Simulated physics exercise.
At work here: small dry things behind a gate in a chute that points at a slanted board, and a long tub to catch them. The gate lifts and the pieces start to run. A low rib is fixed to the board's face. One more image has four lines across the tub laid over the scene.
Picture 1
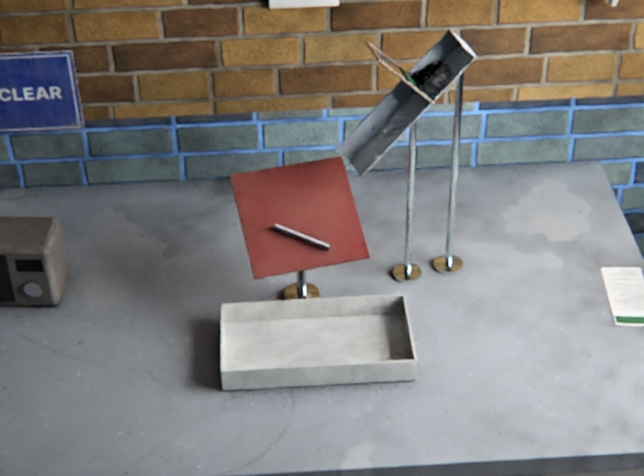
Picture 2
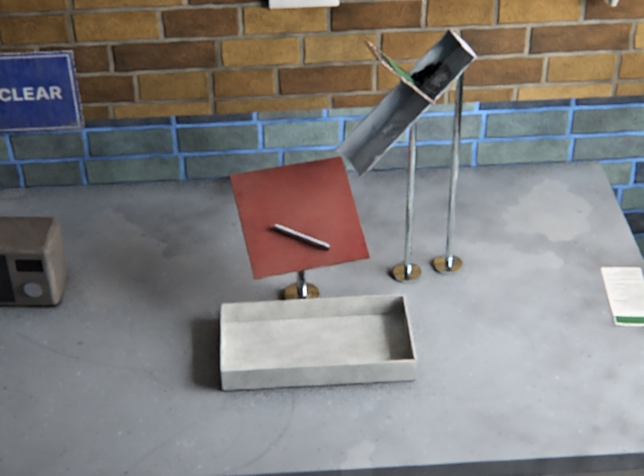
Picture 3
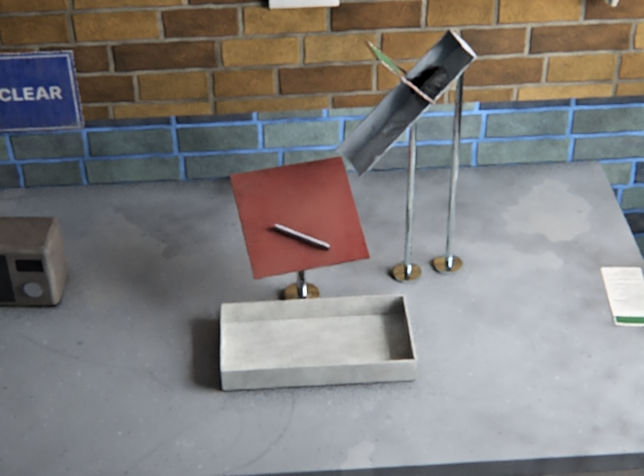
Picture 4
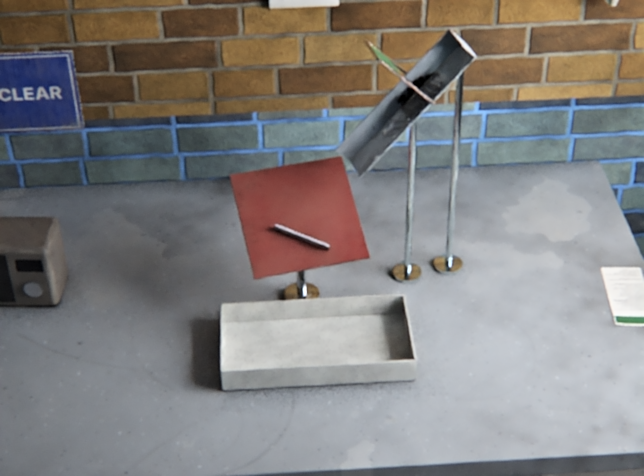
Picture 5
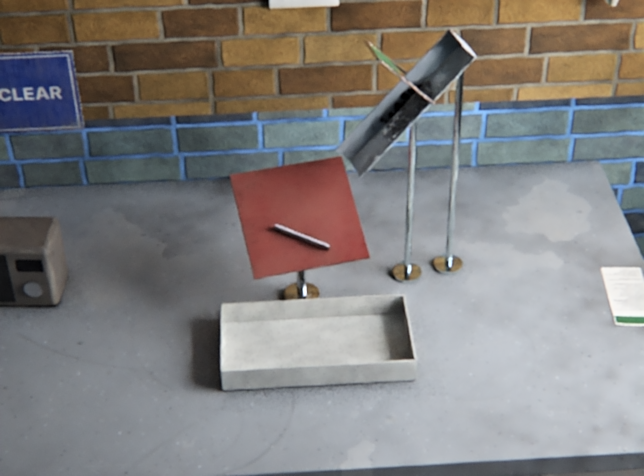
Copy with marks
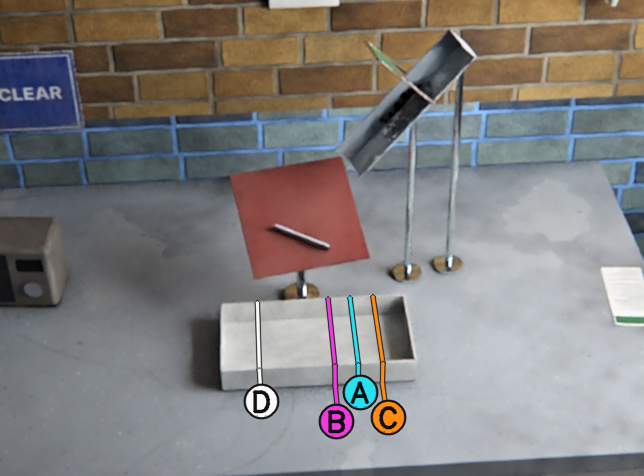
In this clip, a thin gate swings up near the top of a sloping grey chute, and a dark load of small pieces begins sliding down and left inside it, above a tilted red board and an empty pale tub.
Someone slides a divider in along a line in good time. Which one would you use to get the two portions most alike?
A beats the others.
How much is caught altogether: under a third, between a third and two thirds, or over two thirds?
Between a third and two thirds.
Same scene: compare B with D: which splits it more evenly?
Here it is line B.
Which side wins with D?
More lands on the right.
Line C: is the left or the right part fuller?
More lands on the left.
On the marked copy, line A crosses the front rim at (358, 363); line B crosses the front rim at (334, 365); line C crosses the front rim at (382, 362); line D crosses the front rim at (259, 369).
Choosing A, of what is caught, roughly half on the left of the divider, roughly half on the right.
Choosing B, of what is caught, roughly a quarter on the left of the divider, the larger part on the right.
Choosing C, of what is caught, the larger part on the left of the divider, about a tenth on the right.
Choosing D, of what is caught, just a few on the left of the divider, almost all on the right.
